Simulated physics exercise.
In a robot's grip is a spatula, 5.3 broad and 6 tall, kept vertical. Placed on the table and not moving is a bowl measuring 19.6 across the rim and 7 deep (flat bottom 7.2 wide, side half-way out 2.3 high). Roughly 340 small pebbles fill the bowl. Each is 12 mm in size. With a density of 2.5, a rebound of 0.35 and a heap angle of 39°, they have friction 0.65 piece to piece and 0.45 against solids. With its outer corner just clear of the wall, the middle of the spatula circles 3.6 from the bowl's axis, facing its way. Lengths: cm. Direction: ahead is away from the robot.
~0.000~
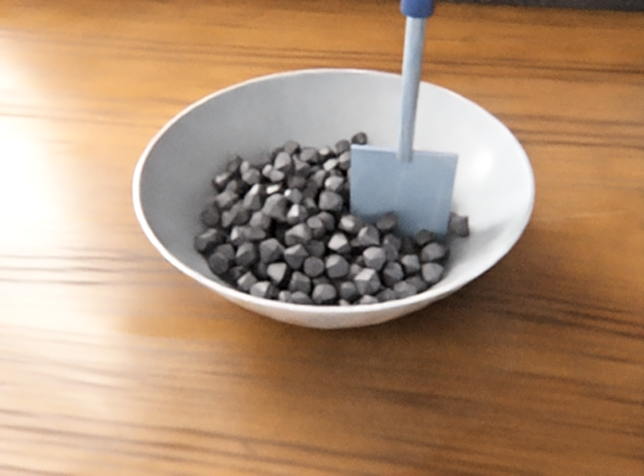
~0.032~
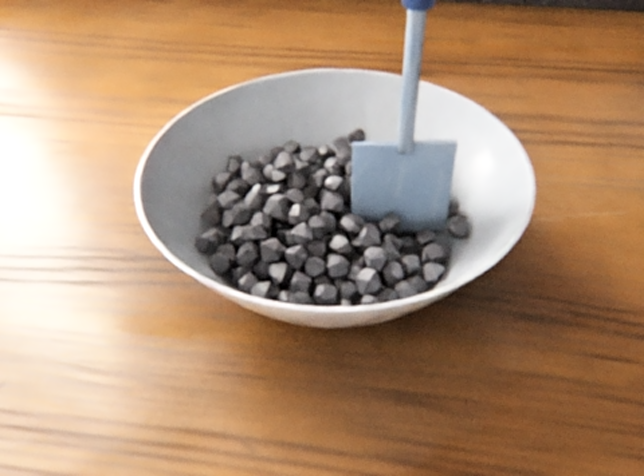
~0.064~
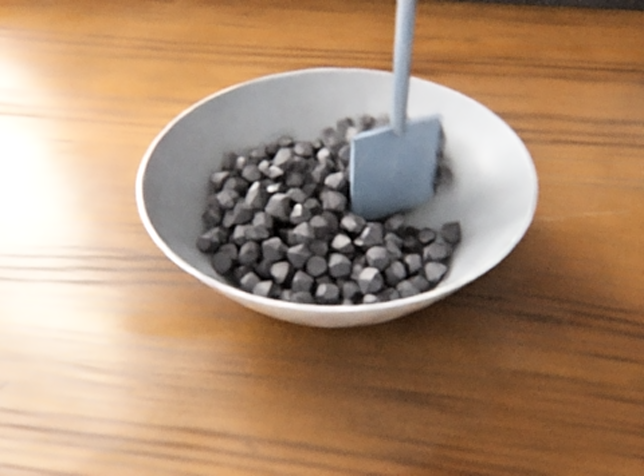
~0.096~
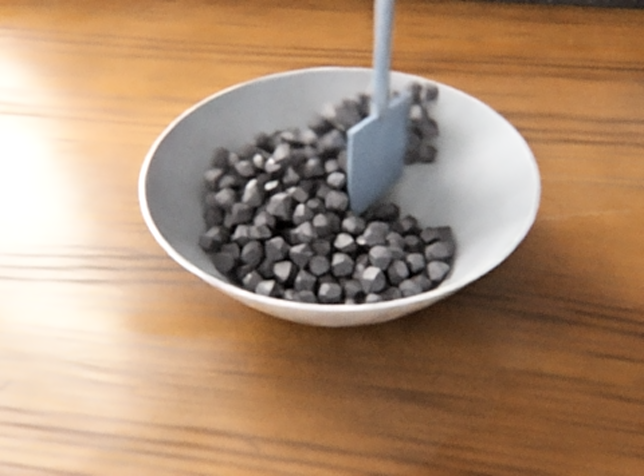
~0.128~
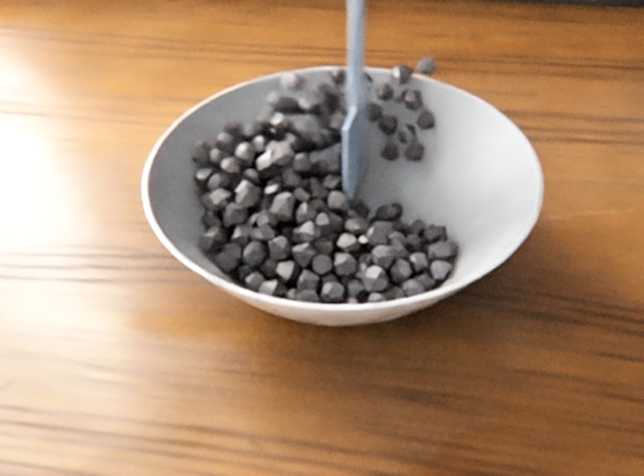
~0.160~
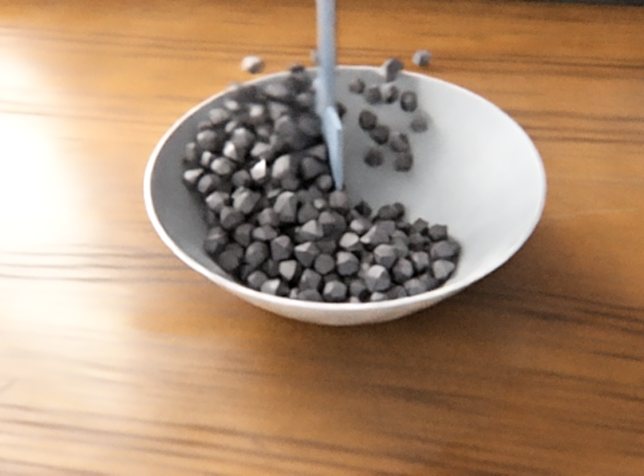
On a wooden table with streaked brown grain, seen from above at an angle, light glares at the left. A white bowl in the middle holds a heap of dark grey pebbles, with an upright blue-grey spatula standing in them right of centre. The spatula turns and sweeps along the far side toward the left, pushing pebbles into a higher pile and scattering a few over the back rim, while the view barely shifts.
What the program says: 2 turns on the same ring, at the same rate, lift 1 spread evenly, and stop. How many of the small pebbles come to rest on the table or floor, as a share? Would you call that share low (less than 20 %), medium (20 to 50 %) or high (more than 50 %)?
I would call it medium.
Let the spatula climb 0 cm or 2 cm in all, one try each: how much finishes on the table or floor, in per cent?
40 and 20 %.
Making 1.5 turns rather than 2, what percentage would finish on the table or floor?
Roughly 25 percent would end up there.
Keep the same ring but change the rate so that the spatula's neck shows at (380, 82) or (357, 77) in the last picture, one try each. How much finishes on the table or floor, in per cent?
Around 10 and 15 per cent respectively.
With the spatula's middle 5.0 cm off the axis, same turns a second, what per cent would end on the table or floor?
In that case roughly 25 per cent.
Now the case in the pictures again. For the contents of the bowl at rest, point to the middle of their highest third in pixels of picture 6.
The centre sits around (348, 187) in the last picture.
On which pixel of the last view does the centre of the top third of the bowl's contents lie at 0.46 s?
I'd point to somewhere close to (471, 176).
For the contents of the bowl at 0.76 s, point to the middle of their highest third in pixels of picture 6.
Top-third centre at approx. (261, 216).
After 0.46 s, 348° round, highest piece 11 above the table; 271 in the bowl, 41 on the table or floor, 27 in flight or on the tool.
After 0.76 s, 225° round, highest piece 8 above the table; 240 in the bowl, 91 on the table or floor, 8 in flight or on the tool.
After 1.11 s, 0° round, highest piece 6 above the table; 236 in the bowl, 103 on the table or floor.
After 1.81 s, 0° round, highest piece 6 above the table; 236 in the bowl, 103 on the table or floor.
At rest, 236 in the bowl, 103 on the table or floor. That is 30 % on the table or floor.
